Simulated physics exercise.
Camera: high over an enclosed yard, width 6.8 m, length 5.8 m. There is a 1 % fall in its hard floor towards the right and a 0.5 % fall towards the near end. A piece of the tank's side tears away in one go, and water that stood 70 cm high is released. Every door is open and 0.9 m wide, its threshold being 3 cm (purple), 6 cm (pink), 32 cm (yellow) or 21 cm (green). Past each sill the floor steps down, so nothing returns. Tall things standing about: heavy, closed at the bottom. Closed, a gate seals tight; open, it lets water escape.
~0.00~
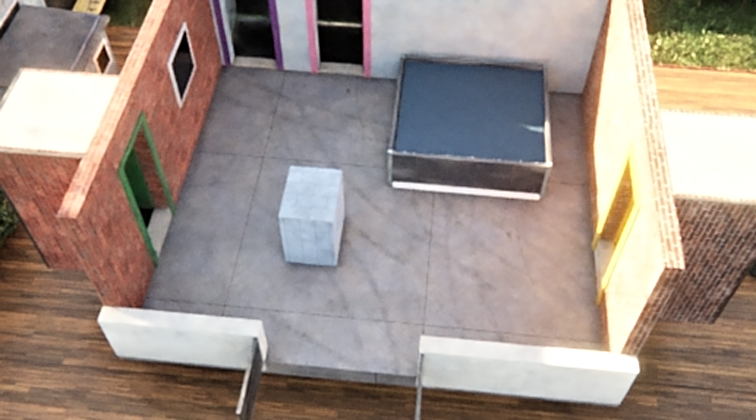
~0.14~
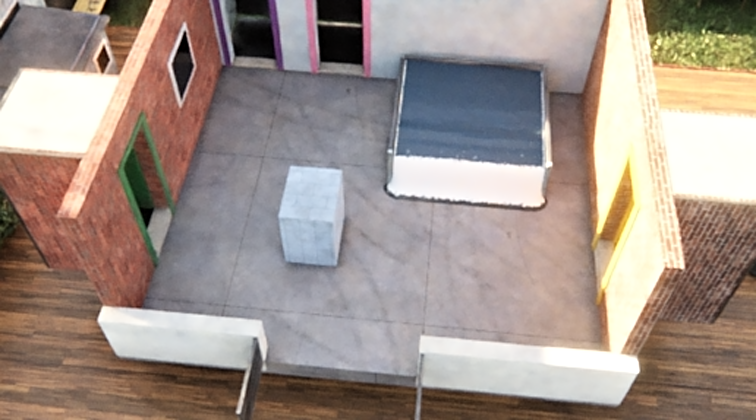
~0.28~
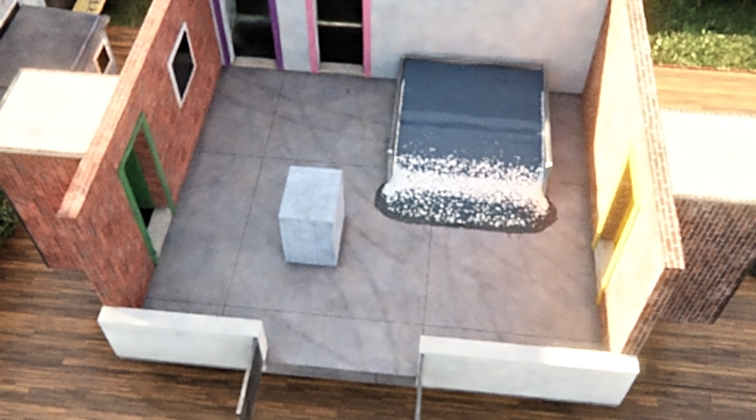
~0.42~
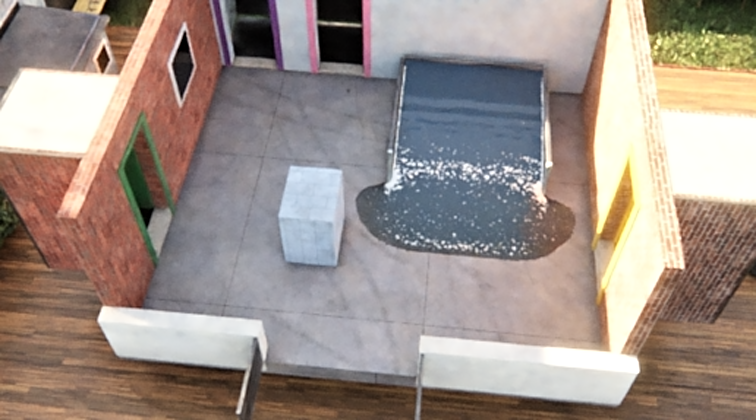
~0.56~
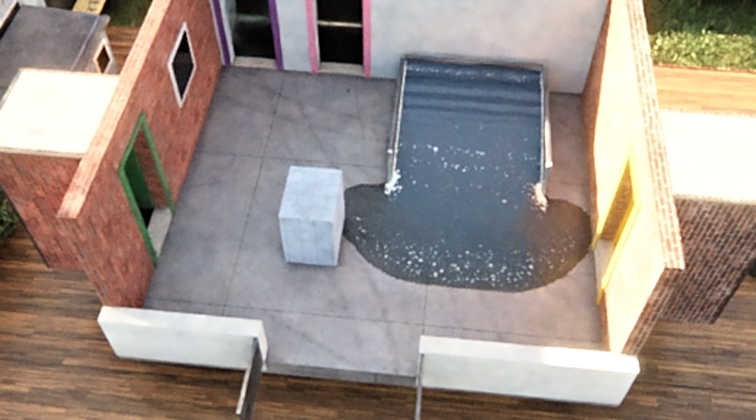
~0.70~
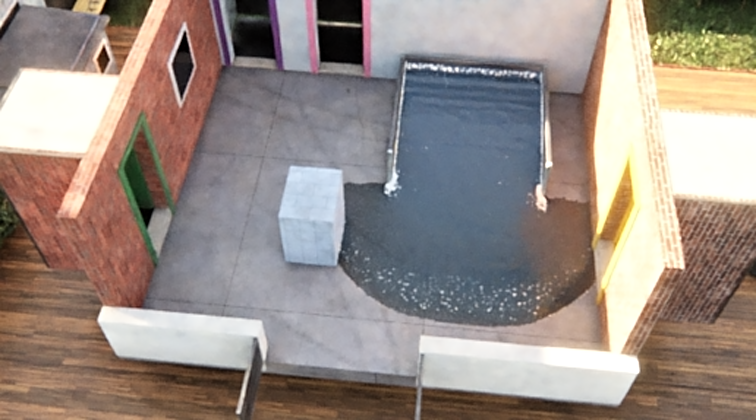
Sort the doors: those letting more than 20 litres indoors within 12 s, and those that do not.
The purple door is among those letting more in; the pink door is among those that do not; the yellow door is among those that do not; the green door is among those that do not.
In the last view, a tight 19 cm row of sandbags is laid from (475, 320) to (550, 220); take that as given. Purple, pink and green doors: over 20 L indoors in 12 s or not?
So then purple is inside it, pink is inside it and green is inside it.
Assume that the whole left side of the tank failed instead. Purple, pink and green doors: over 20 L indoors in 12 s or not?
Door by door - purple: Out of bounds, pink: Out of bounds, green: Within bounds.
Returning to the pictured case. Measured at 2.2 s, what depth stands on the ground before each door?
Measured in centimetres, the purple door gives 0, the pink door 0, the yellow door 18 and the green door 0.
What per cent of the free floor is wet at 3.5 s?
Covered: Roughly 45 per cent.
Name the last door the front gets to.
The purple door.
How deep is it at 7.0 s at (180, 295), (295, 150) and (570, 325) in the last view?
Listed order: 12 / 2 / 11 cm.
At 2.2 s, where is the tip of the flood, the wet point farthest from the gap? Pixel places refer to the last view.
Near (243, 343).
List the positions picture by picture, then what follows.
The first picture shows the tank at (471, 111) is whole and still, 70 cm deep.
In the second picture, water pours out at (467, 178) and has run 1.3 m, to (541, 203); typically 7 cm deep outside, 70 cm at the tank's back.
In the third picture, the front is at (552, 212), 1.5 m from the gap at (466, 180); 1.8 m2 of floor is under water; 70 cm left at the back of the tank.
In the fourth picture, water pours out at (466, 181) and has run 1.8 m, to (564, 237); typically 11 cm deep outside, 70 cm at the tank's back.
In the fifth picture, water pours out at (466, 182) and has run 2.2 m, to (580, 253); typically 9 cm deep outside, 68 cm at the tank's back.
In the sixth picture, water pours out at (466, 182) and has run 2.6 m, to (520, 320); typically 8 cm deep outside, 59 cm at the tank's back.
After 1.4 s water covers 40 % of the floor and is deepest (43 cm) near (592, 378); purple door not reached, pink door not reached, yellow door 17 cm at the sill, 0 L in, green door not reached.
After 2.2 s water covers 40 % of the floor and is deepest (56 cm) near (592, 378); purple door not reached, pink door not reached, yellow door 18 cm at the sill, 0 L in, green door not reached.
After 3.5 s water covers 45 % of the floor and is deepest (31 cm) near (592, 378); purple door not reached, pink door not reached, yellow door 27 cm at the sill, 1 L in, green door not reached.
After 7.0 s water covers 85 % of the floor and is deepest (21 cm) near (576, 145); purple door not reached, pink door 2 cm at the sill, 0 L in, yellow door 12 cm at the sill, 1 L in, green door 8 cm at the sill, 0 L in.
After 12.0 s water covers 95 % of the floor and is deepest (12 cm) near (579, 377); purple door 5 cm at the sill, 37 L in, pink door 7 cm at the sill, 5 L in, yellow door 9 cm at the sill, 1 L in, green door 1 cm at the sill, 0 L in.
